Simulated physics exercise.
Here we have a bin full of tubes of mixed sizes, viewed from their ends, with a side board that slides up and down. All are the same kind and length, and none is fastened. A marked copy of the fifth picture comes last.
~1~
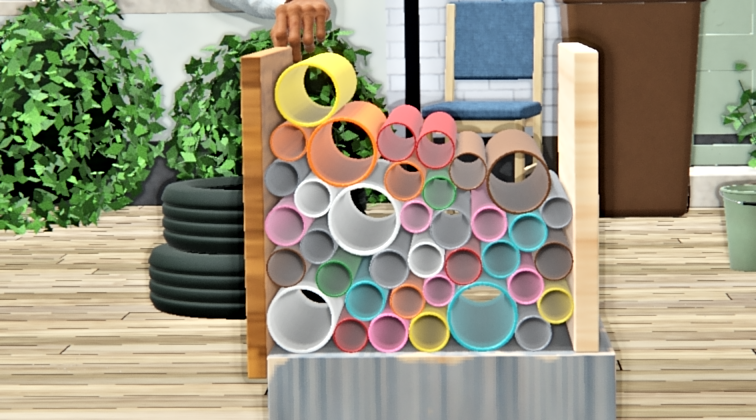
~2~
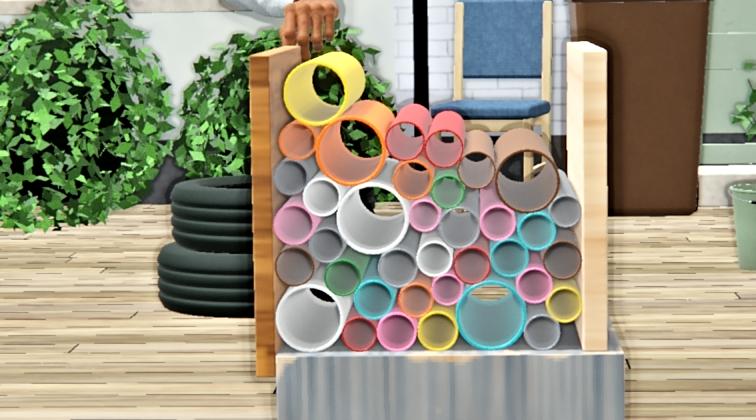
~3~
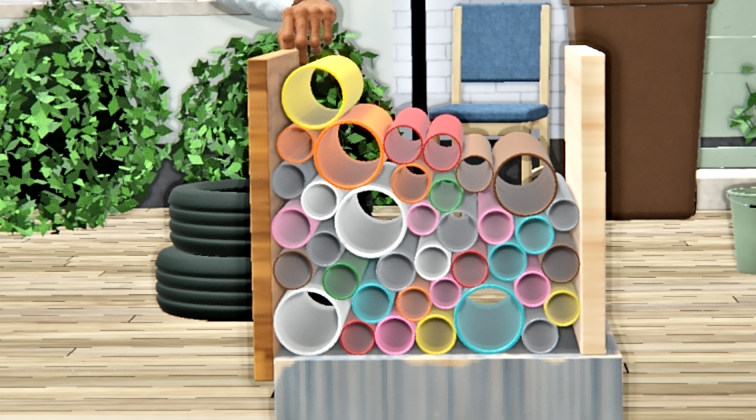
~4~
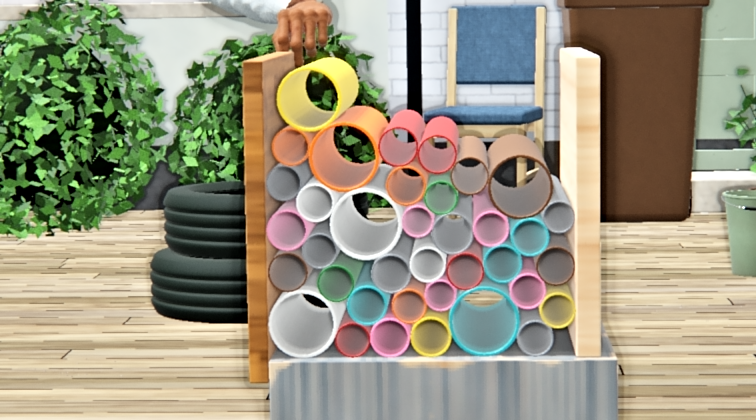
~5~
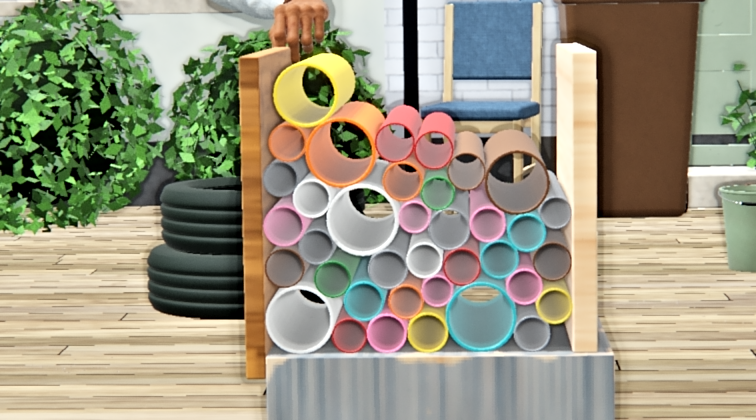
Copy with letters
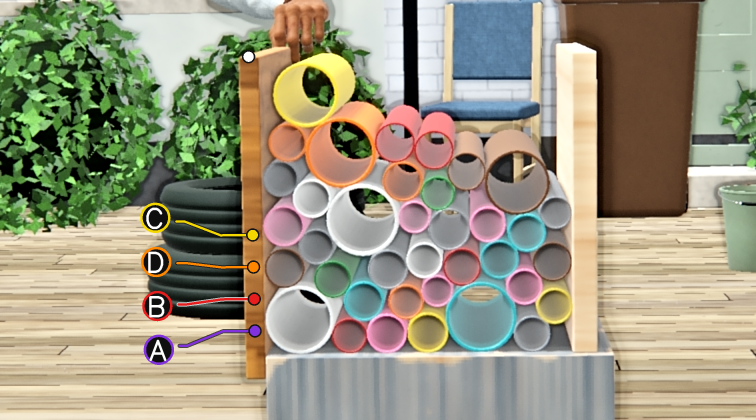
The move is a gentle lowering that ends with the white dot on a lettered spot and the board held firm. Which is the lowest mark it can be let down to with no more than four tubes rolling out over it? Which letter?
Lower it to C and no more.
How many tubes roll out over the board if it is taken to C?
At C the number is three.
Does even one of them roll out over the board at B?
Yes, at B.
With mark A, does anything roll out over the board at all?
Yes, at A.
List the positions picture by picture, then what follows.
In the first picture, a grey tube (534, 333); a pink tube (439, 291); a red tube (464, 267).
In the second picture, a red tube (472, 266); a white tube (322, 197).
In the third picture, a pink tube (496, 227); a brown tube (525, 184).
In the fourth picture, a yellow tube (309, 99); side board (276, 202).
In the fifth picture, a white tube (300, 319); a grey tube (532, 333); a pink tube (438, 291).
On the marked copy, A at (255, 331); B at (255, 299); C at (253, 235); D at (254, 267); the white dot at (249, 57).
Taking C. A third of the way, top of the board (261, 133).
Two thirds of the way, top of the board (263, 222).
When it is over, top of the board (264, 234), three out over the board.
As for the rest, A more than four out over the board; B more than four out over the board; D more than four out over the board.
